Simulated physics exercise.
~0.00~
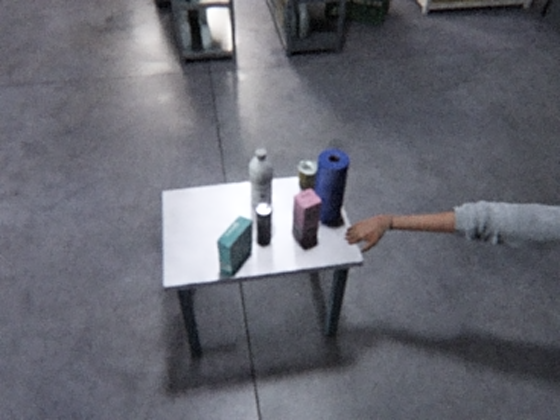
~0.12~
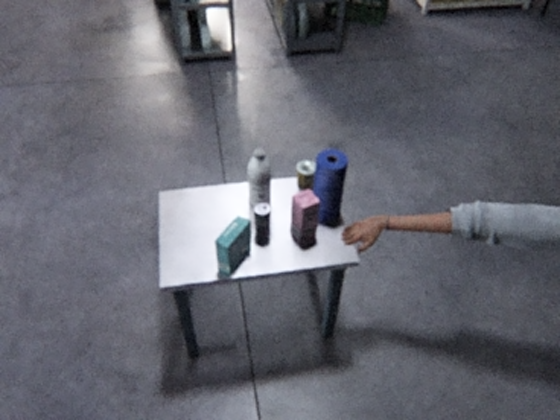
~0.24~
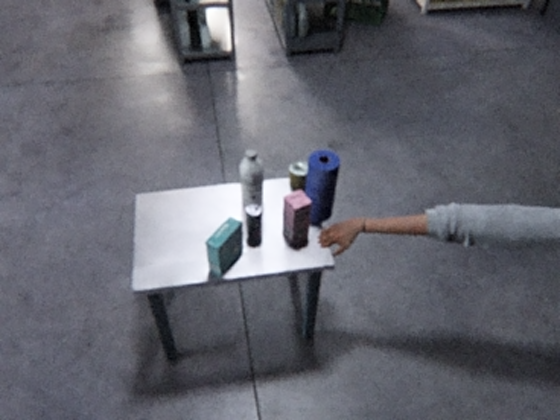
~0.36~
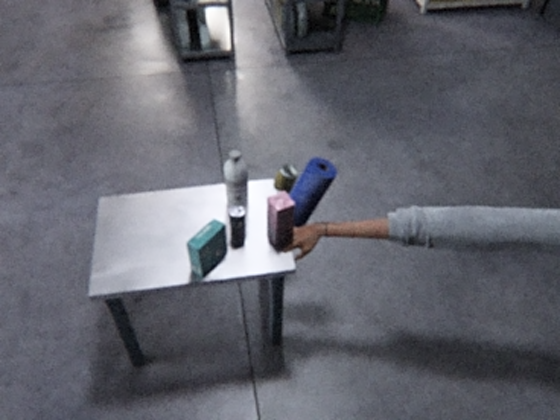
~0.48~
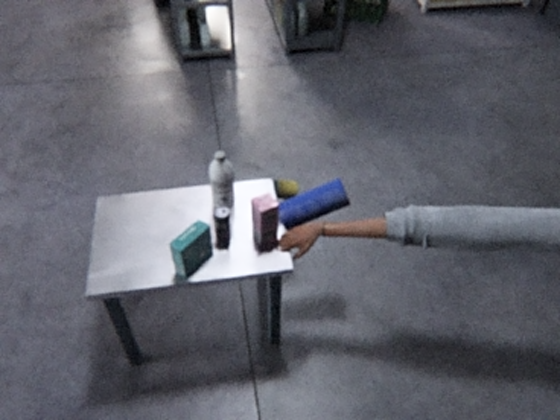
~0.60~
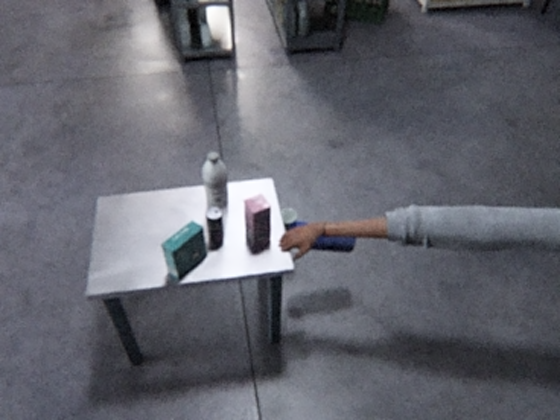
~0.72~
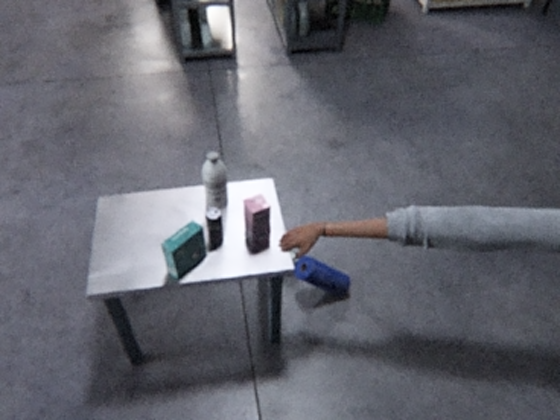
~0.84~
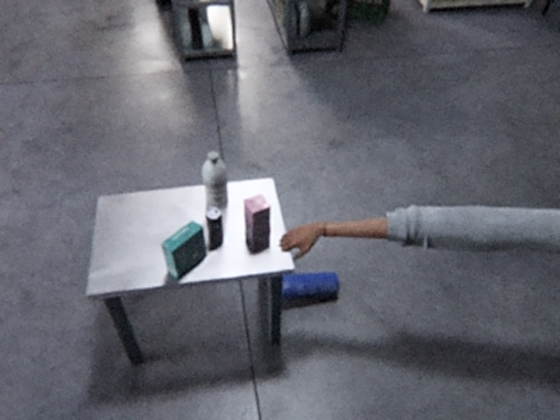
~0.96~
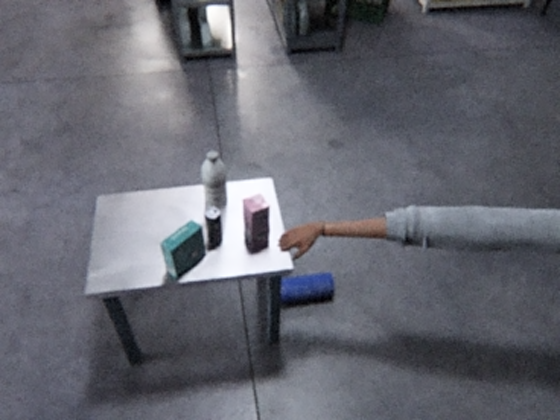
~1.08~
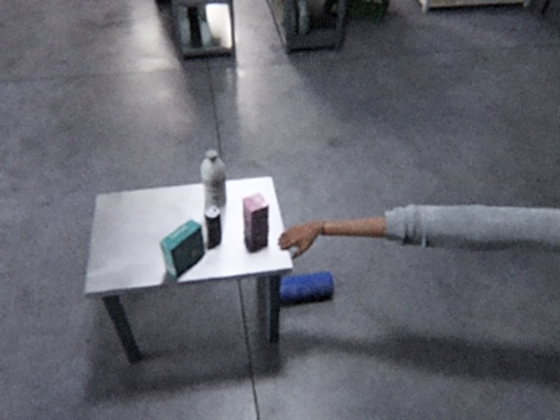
On a concrete floor, a hand moved left beside a small white table as it slid left, and a blue roll and a yellow tin toppled off the right side; the roll ended on the floor while the bottle, can, carton and packet stayed standing.
